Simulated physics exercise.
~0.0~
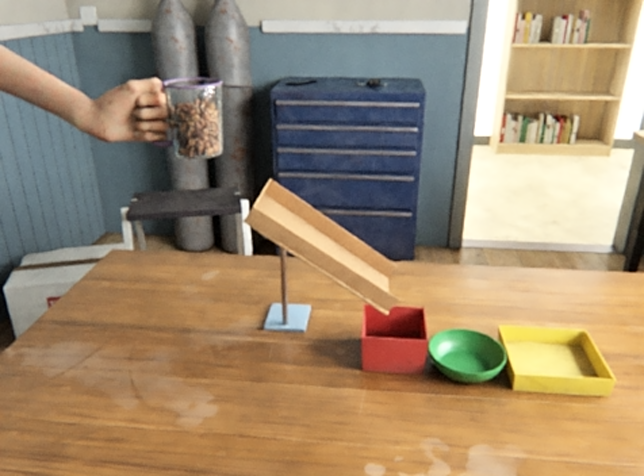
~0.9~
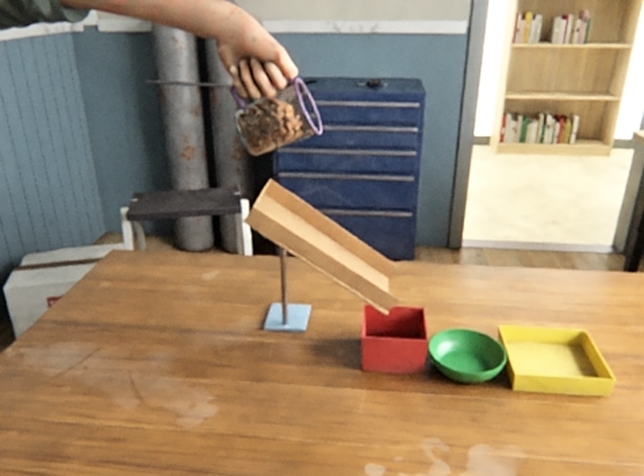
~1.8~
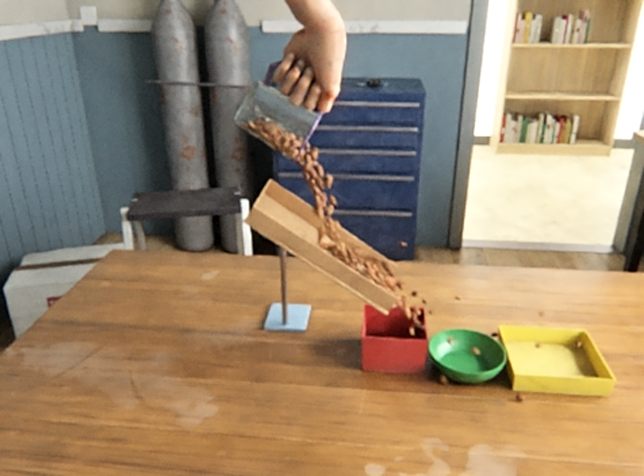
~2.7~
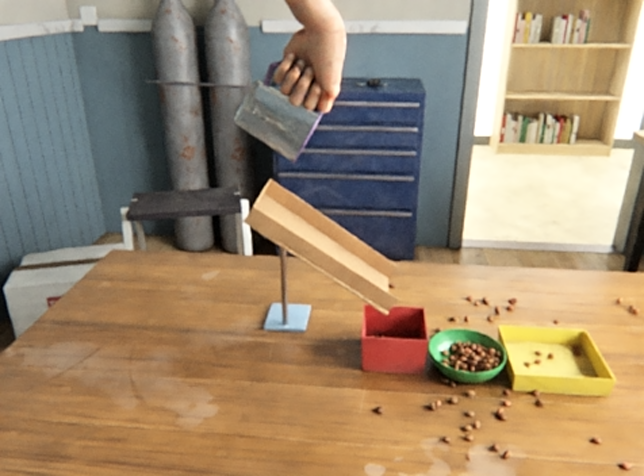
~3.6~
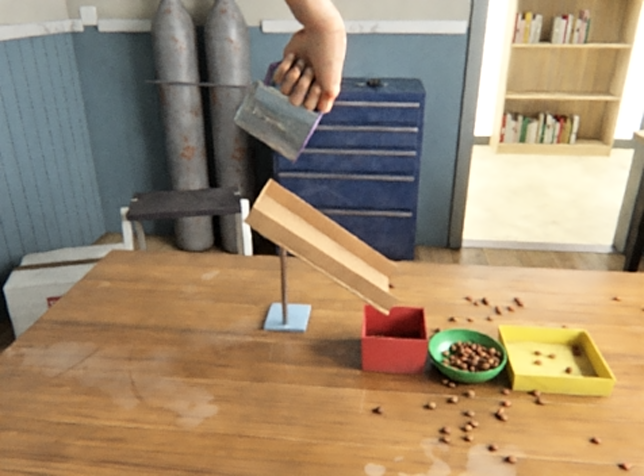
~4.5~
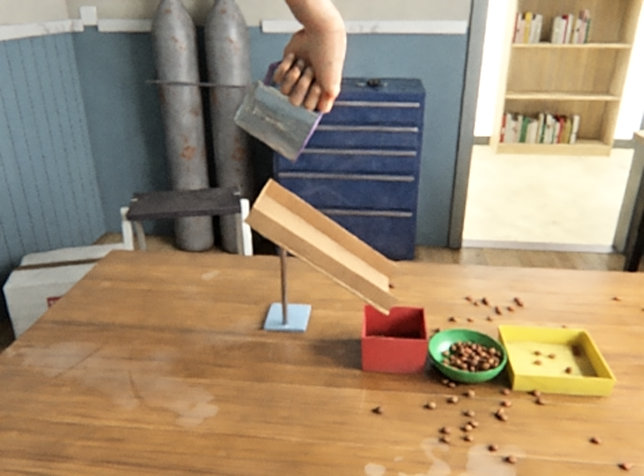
On a wooden table in a workshop-like room, a hand moved a clear cup of brown kibble rightward and tipped it over a slanted chute, sending the pieces sliding down until they lay in the red tin, green bowl, yellow tin and scattered across the tabletop.
